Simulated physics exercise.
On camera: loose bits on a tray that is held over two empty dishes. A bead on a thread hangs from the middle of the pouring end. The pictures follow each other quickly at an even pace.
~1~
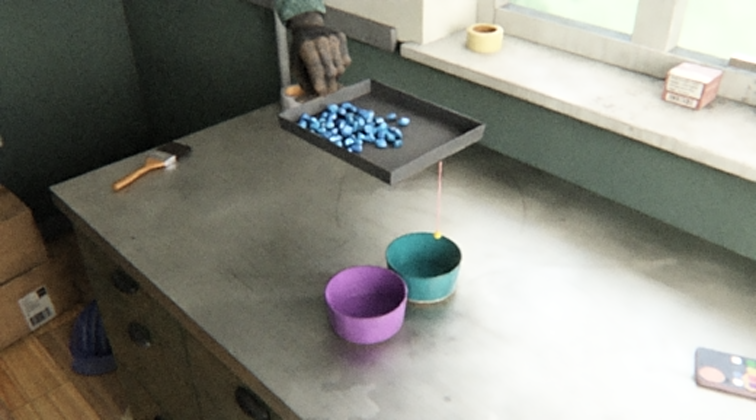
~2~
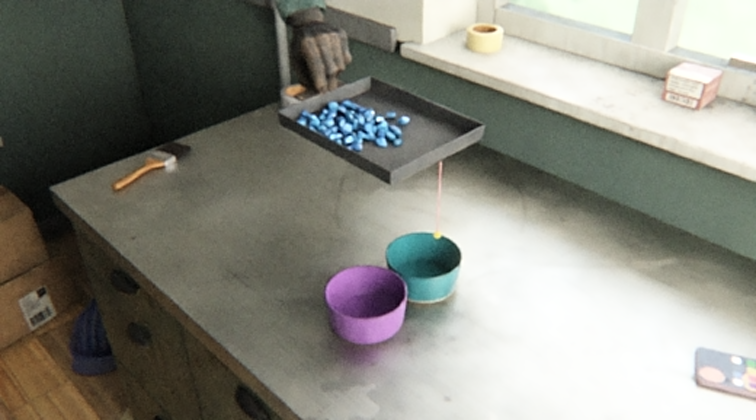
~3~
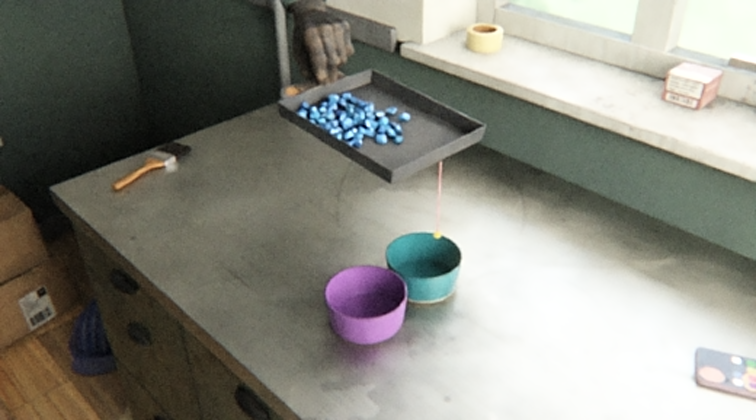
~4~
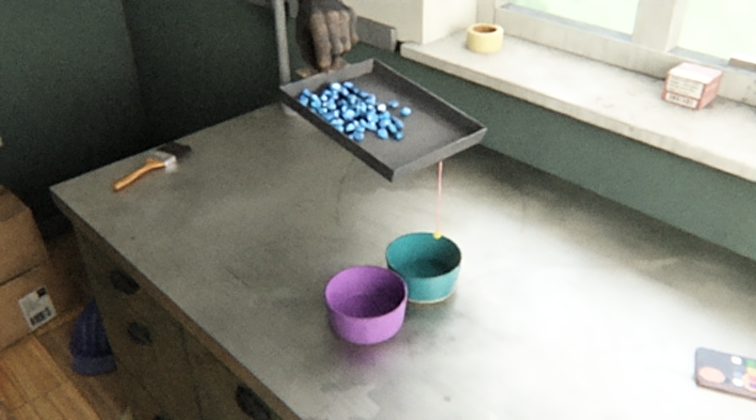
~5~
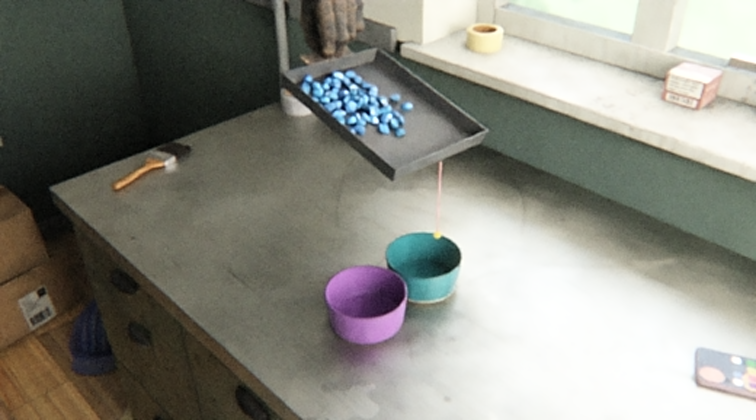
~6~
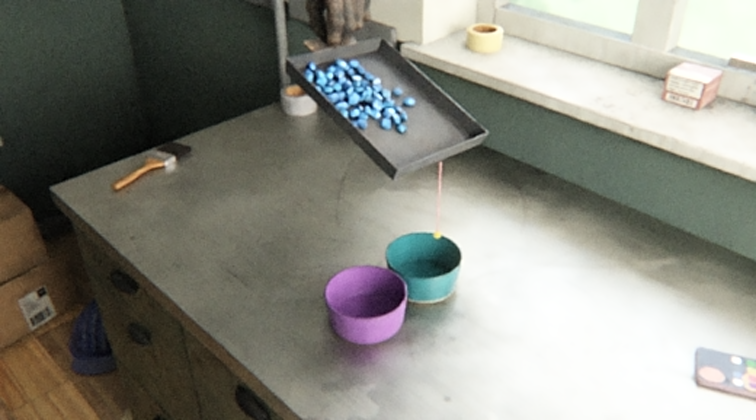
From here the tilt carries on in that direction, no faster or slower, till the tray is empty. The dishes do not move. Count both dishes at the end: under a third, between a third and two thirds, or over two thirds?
In the dishes lies less than a third of it.
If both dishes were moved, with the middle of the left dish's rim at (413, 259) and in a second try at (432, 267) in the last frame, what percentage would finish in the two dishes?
The first gives 50 %, the second 70 %.
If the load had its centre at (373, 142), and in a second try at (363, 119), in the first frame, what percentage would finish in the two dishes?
Roughly 0 per cent, and 0 per cent.
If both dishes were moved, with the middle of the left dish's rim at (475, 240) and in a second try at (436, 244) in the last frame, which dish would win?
One: Left. Two: Right.
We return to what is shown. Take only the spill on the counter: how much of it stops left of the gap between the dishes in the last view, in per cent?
Roughly 0 in a hundred.
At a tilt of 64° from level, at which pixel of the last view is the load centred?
At about (449, 140).
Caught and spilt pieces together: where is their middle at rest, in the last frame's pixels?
Roughly at (513, 270).
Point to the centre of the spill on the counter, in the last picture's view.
Near (514, 271).
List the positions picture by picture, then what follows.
In the first frame, corners of the pouring end near (391, 170) and (482, 124), level; middle of the load near (352, 126), aquarium stones; left dish near (395, 322); right dish near (452, 282); bead on its thread near (437, 235).
In the second frame, corners of the pouring end near (391, 170) and (483, 125), level; middle of the load near (352, 124).
In the third frame, corners of the pouring end near (392, 169) and (483, 126), tipped barely, lowest at the right corner; middle of the load near (352, 118).
In the fourth frame, corners of the pouring end near (394, 169) and (485, 128), tipped a little, lowest at the right corner; middle of the load near (353, 110).
In the fifth frame, corners of the pouring end near (396, 168) and (485, 130), tipped clearly, lowest at the right corner; middle of the load near (355, 101).
In the sixth frame, corners of the pouring end near (398, 167) and (486, 132), tipped clearly, lowest at the right corner; middle of the load near (358, 93); left dish near (395, 322); right dish near (452, 282).
Shortly afterwards, tray tipped steeply; the whole lot on the tray.
Next, tray tipped past a quarter turn; near a third on the tray; near half outside both; a little in the air.
Some moments later, tray tipped past a quarter turn; only a few in the right dish; all but a few outside both; only a few in the air.
In the end, tray tipped past a quarter turn; none at all in the left dish; only a few in the right dish; all but a few outside both.
